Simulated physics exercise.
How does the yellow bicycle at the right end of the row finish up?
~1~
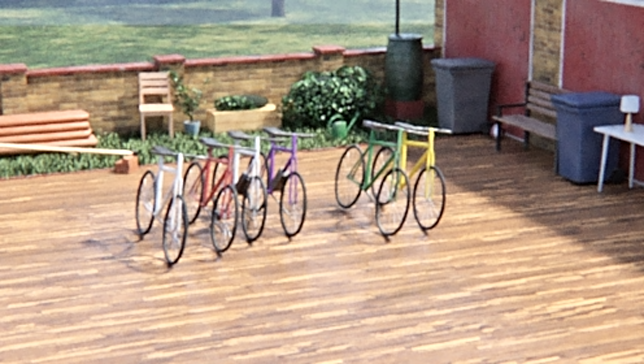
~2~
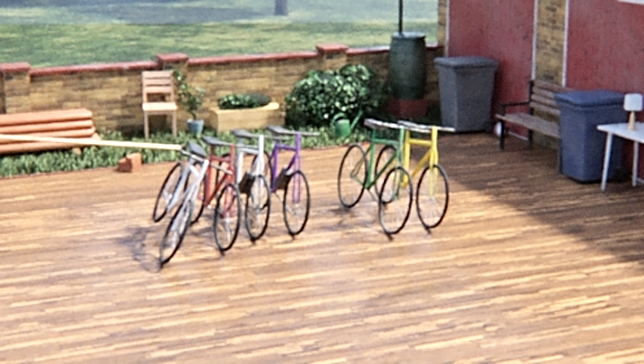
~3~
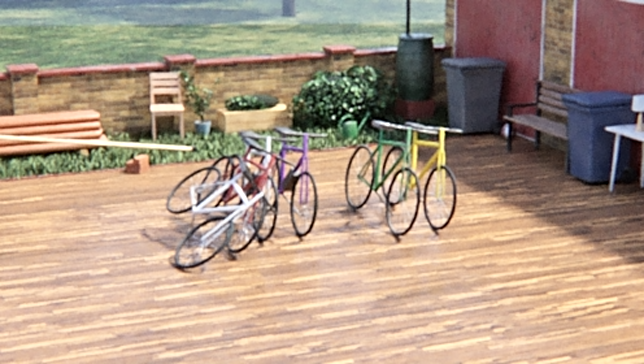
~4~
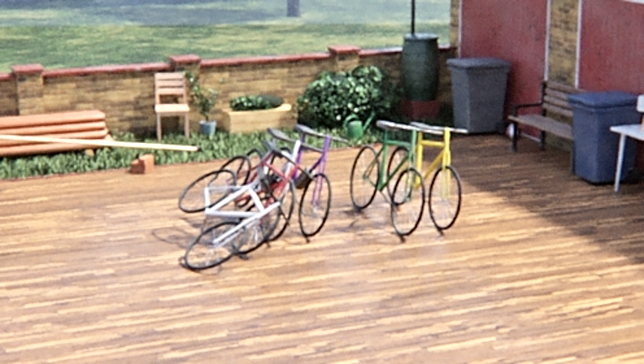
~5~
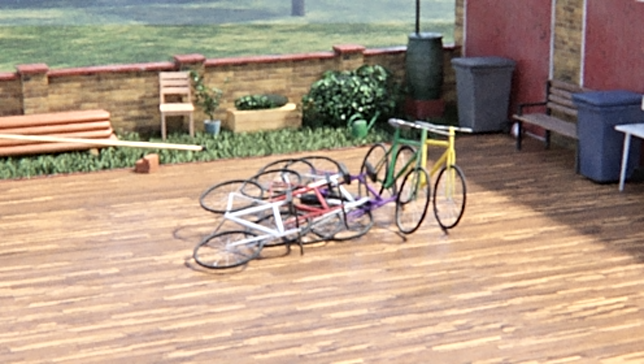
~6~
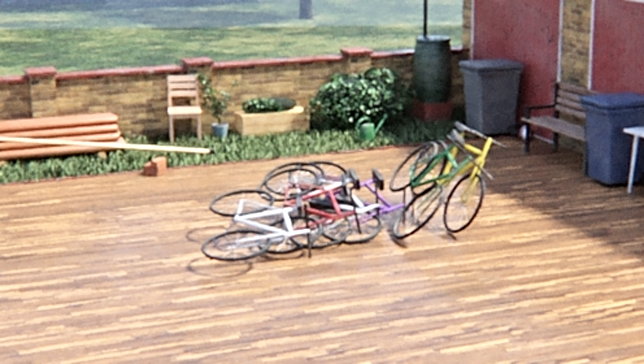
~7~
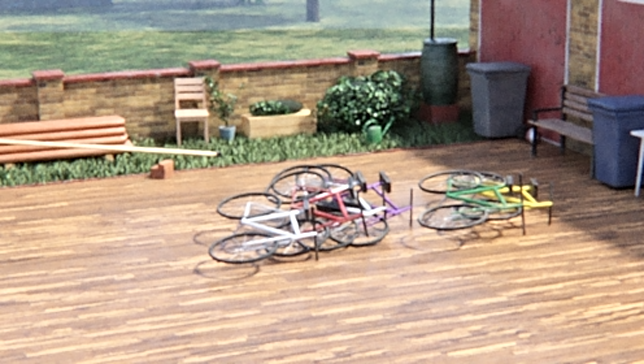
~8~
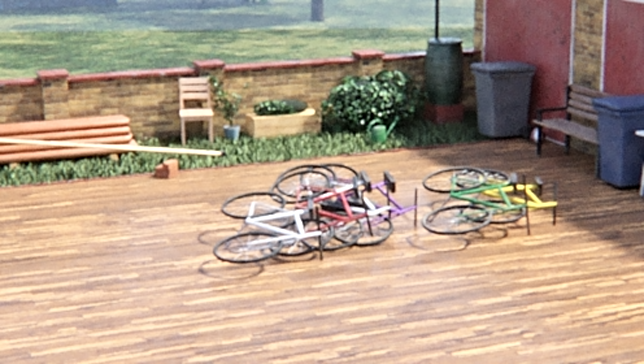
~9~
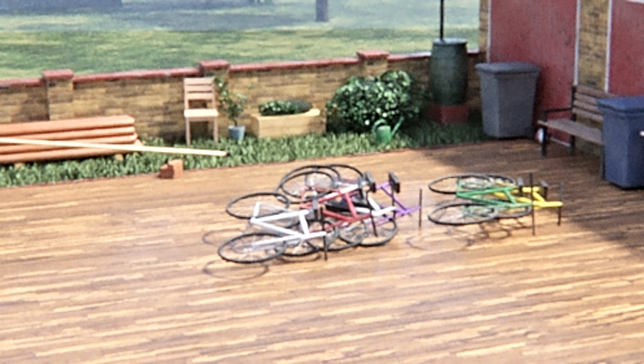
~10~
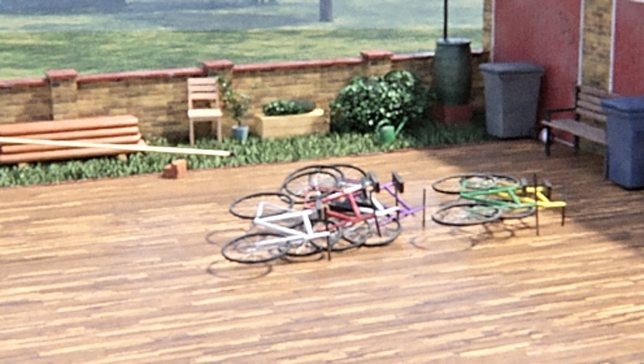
It falls over to the right after the others and ends lying on the deck beside the green bicycle.
